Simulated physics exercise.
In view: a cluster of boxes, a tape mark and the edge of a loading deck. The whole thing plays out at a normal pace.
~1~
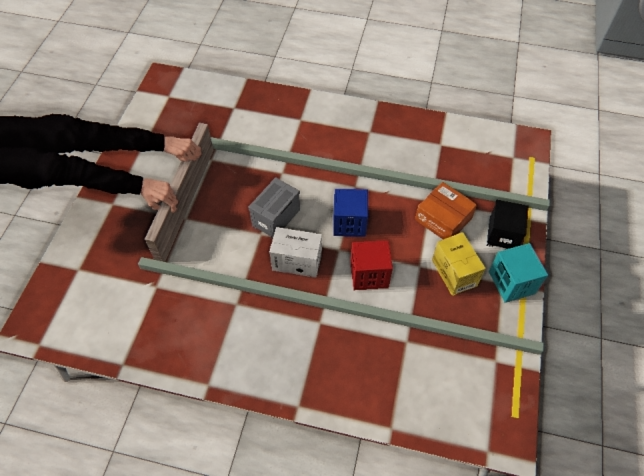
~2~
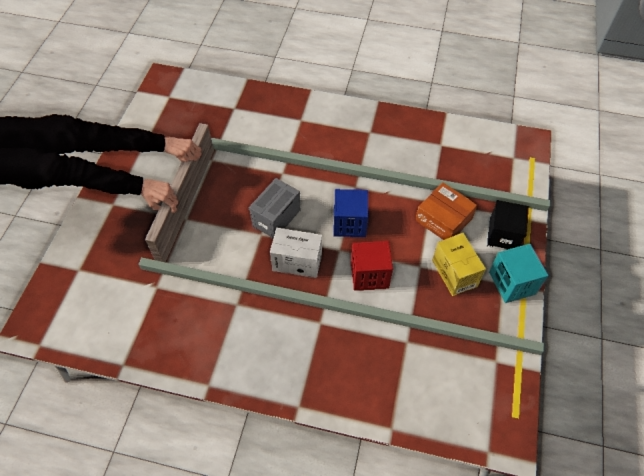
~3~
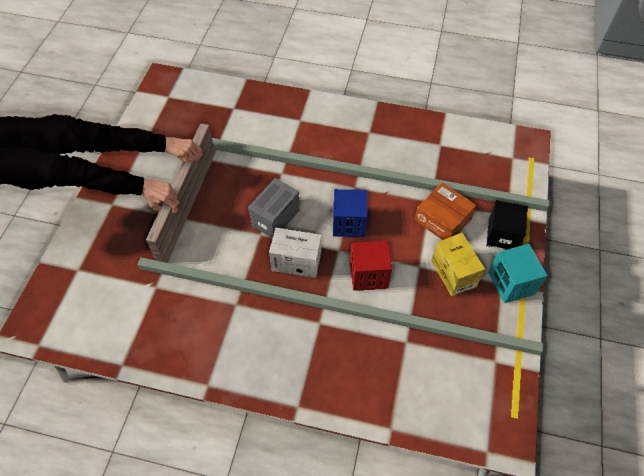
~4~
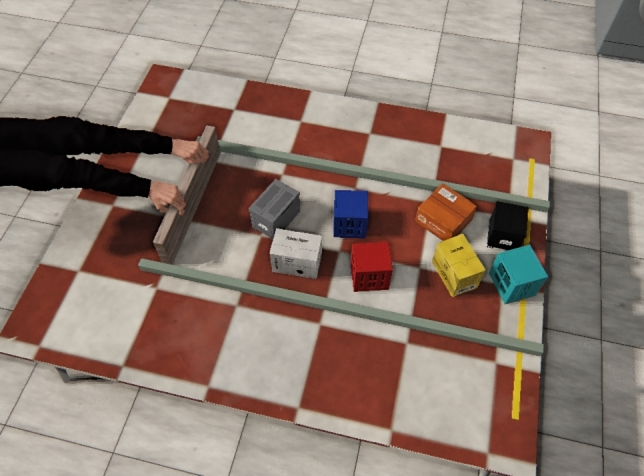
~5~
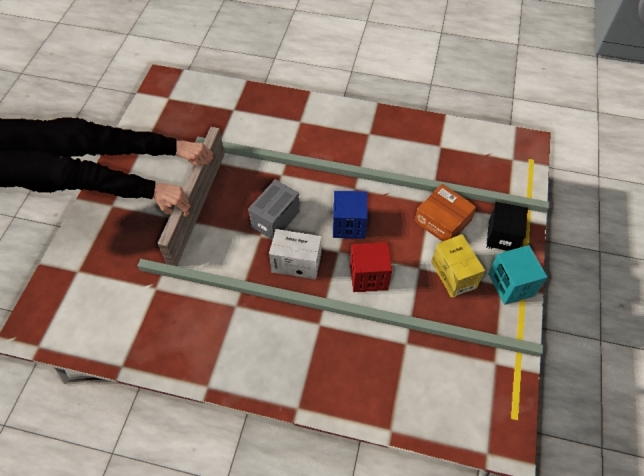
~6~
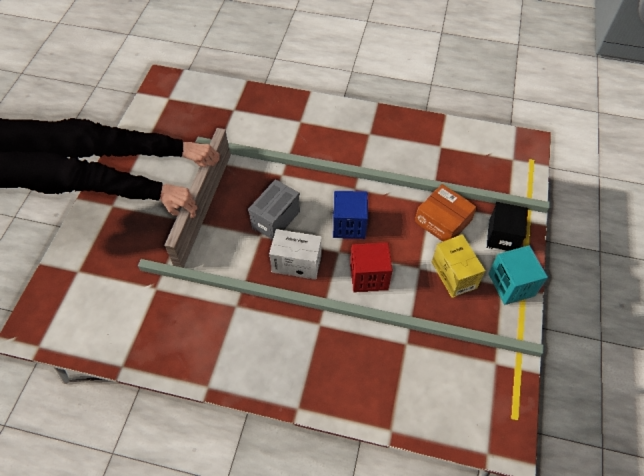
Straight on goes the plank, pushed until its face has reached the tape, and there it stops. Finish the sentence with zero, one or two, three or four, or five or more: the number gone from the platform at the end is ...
The number gone from the platform at the end is five or more.
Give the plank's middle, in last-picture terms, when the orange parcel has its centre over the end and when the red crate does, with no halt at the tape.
(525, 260) and (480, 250), more or less.
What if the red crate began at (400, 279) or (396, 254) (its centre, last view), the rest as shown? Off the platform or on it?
Taking the two places in order, it ends up down and then ends up down.
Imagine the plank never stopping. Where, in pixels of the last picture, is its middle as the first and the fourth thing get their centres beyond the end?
It sits around (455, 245) and after that around (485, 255).
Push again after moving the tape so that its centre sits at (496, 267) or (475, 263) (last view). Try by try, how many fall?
You'd get 5 the first time and 2 the second.
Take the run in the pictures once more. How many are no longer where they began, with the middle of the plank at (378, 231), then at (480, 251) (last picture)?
6 by the first point, 8 by the second.
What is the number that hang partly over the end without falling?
The total comes out at 1.
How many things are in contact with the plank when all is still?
The answer is 1.
Soon after, none off yet; turquoise crate at rest near (517, 275); black tote at rest near (507, 228); yellow box at rest near (457, 266).
After that, none off yet; turquoise crate displaced a little near (532, 275); black tote at rest near (507, 228); yellow box displaced about its own width near (490, 273).
In the end, the number that fall off is five or more; gone, white box, blue crate, red crate, orange parcel, yellow box, black tote and turquoise crate.
